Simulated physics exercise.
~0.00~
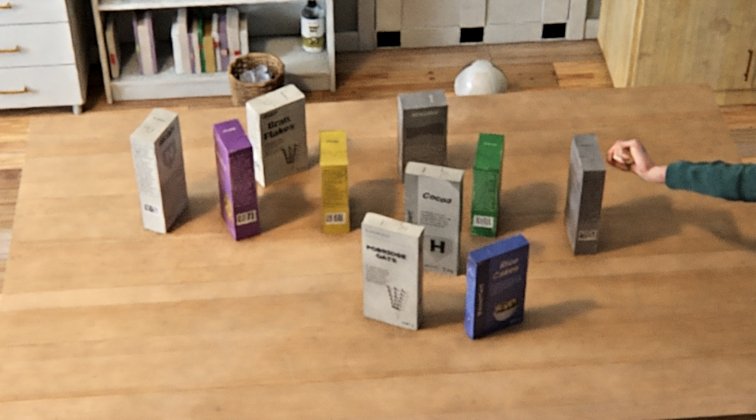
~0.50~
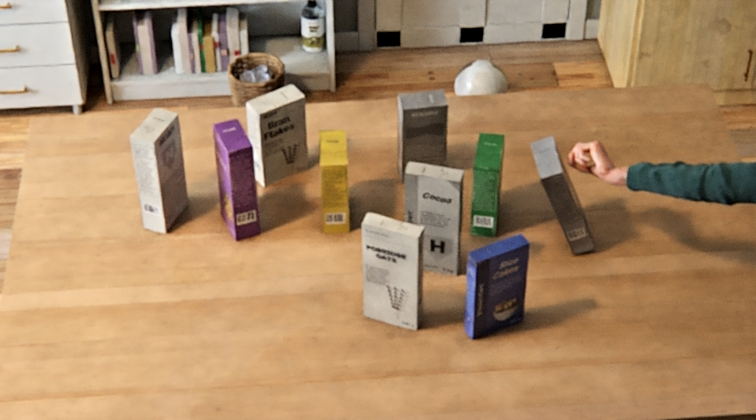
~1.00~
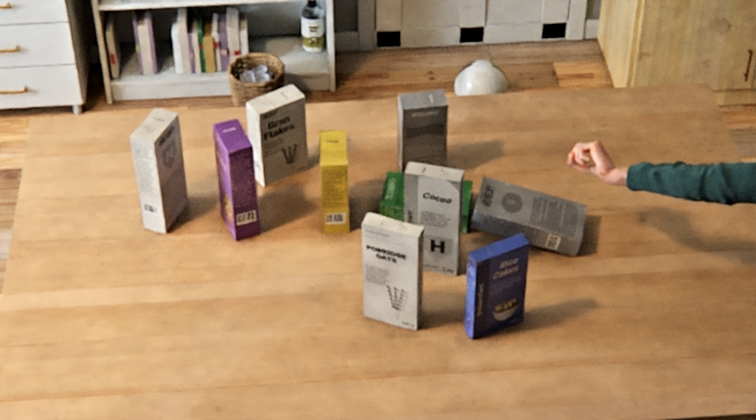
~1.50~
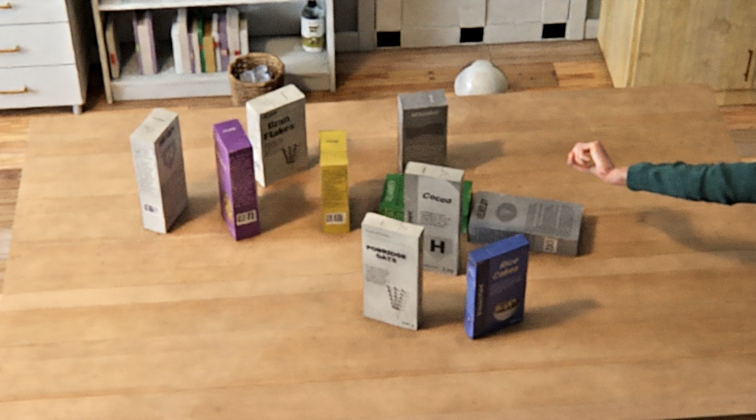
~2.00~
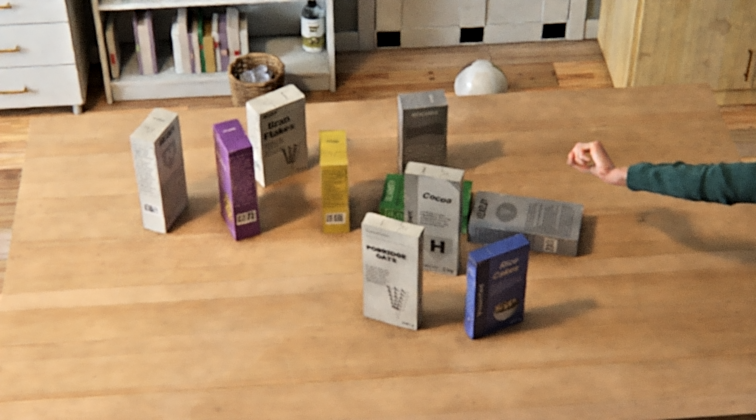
Ten cereal boxes stand scattered at odd angles on a wooden table, seen from above at a slant, with a bookshelf and basket behind. White and purple boxes are at the left, yellow near the middle, white and blue ones in front, and green and gray ones toward the right. A green-sleeved hand at the right nudges the far gray box, which tips left. It topples toward the green box, which falls left too, ending behind the upright Cocoa box. Both lie flat, while the yellow box and the seven others remain standing.
